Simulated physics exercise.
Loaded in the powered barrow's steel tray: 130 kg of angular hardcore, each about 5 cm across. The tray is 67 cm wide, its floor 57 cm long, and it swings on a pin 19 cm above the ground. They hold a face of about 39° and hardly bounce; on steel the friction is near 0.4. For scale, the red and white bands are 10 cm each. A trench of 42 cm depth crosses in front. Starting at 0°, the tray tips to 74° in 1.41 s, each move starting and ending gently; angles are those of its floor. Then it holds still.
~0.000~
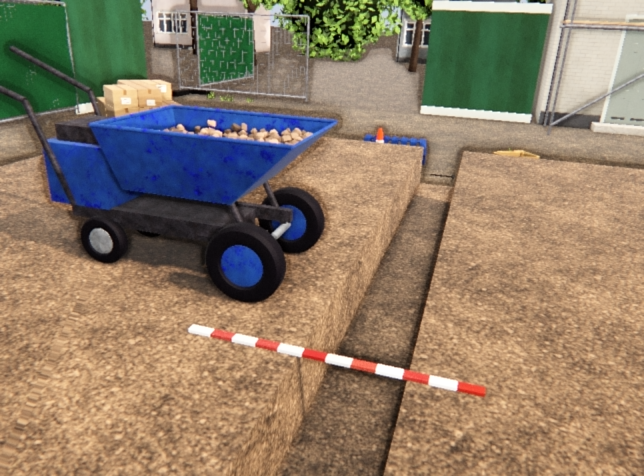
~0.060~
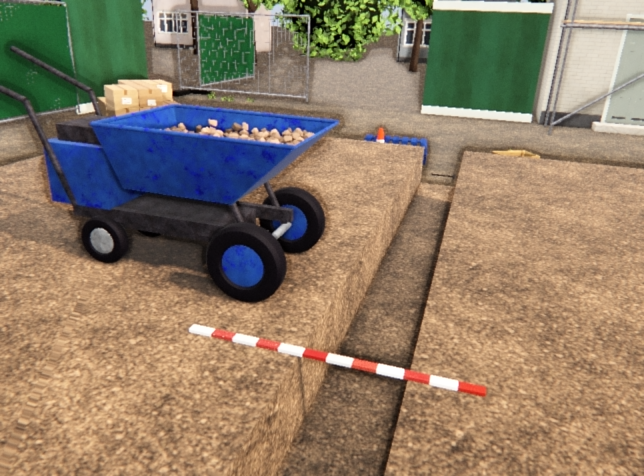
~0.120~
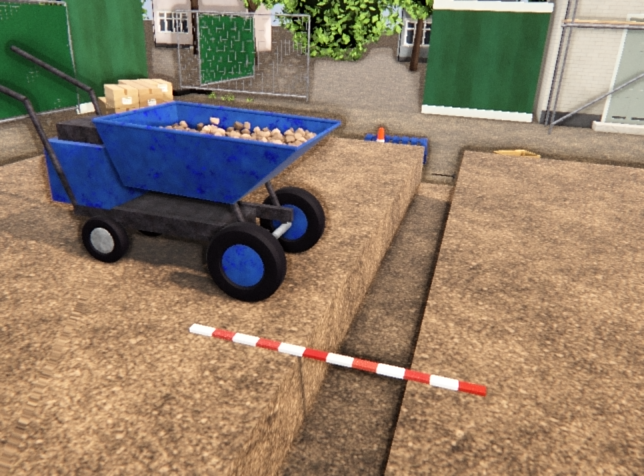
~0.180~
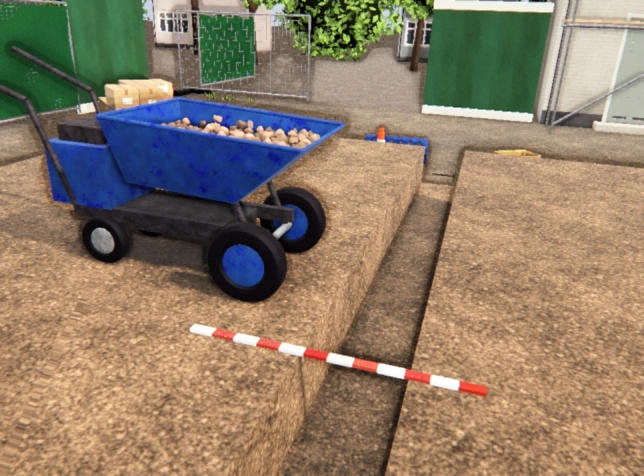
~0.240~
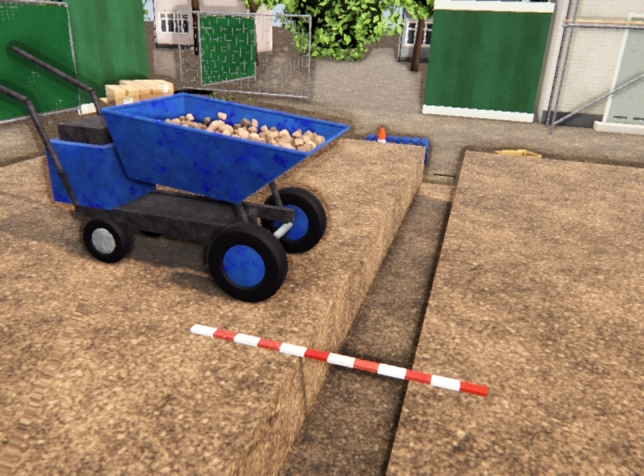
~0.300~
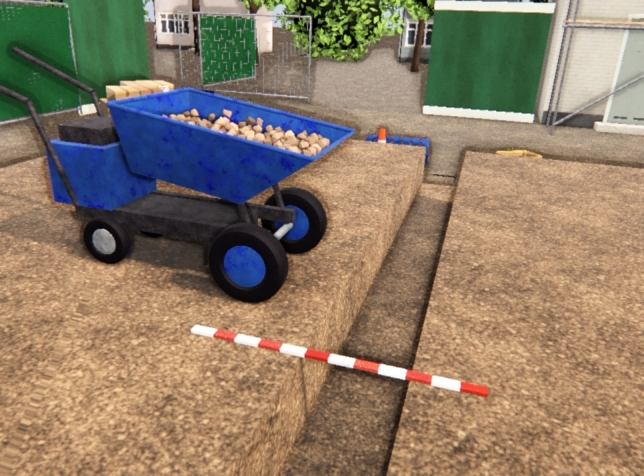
A blue powered barrow loaded with stones tilting its tray slightly forward beside a trench, with a red and white pole lying across.
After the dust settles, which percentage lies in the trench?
Close to 73 in a hundred.
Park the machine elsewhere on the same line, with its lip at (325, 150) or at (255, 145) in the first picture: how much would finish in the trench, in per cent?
About 25 and 100 per cent.
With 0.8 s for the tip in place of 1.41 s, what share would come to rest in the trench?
In that case some 60 per cent.
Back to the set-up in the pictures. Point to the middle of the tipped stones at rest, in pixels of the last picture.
Around (404, 353).
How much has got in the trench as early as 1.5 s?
About 40 per cent by then.
After 1.1 s the floor is at 63°; 100 % in the tray; the foremost stones are at (390, 248).
After 1.5 s the floor is at 74°; 47 % in the tray, 39 % in the trench, 15 % past the trench; the foremost stones are at (480, 316).
After 1.9 s the floor is at 74°; 9 % in the tray, 63 % in the trench, 28 % past the trench; the foremost stones are at (555, 330).
After 3.8 s the floor is at 74°; 0 % in the tray, 73 % in the trench, 27 % past the trench; the foremost stones are at (570, 346).
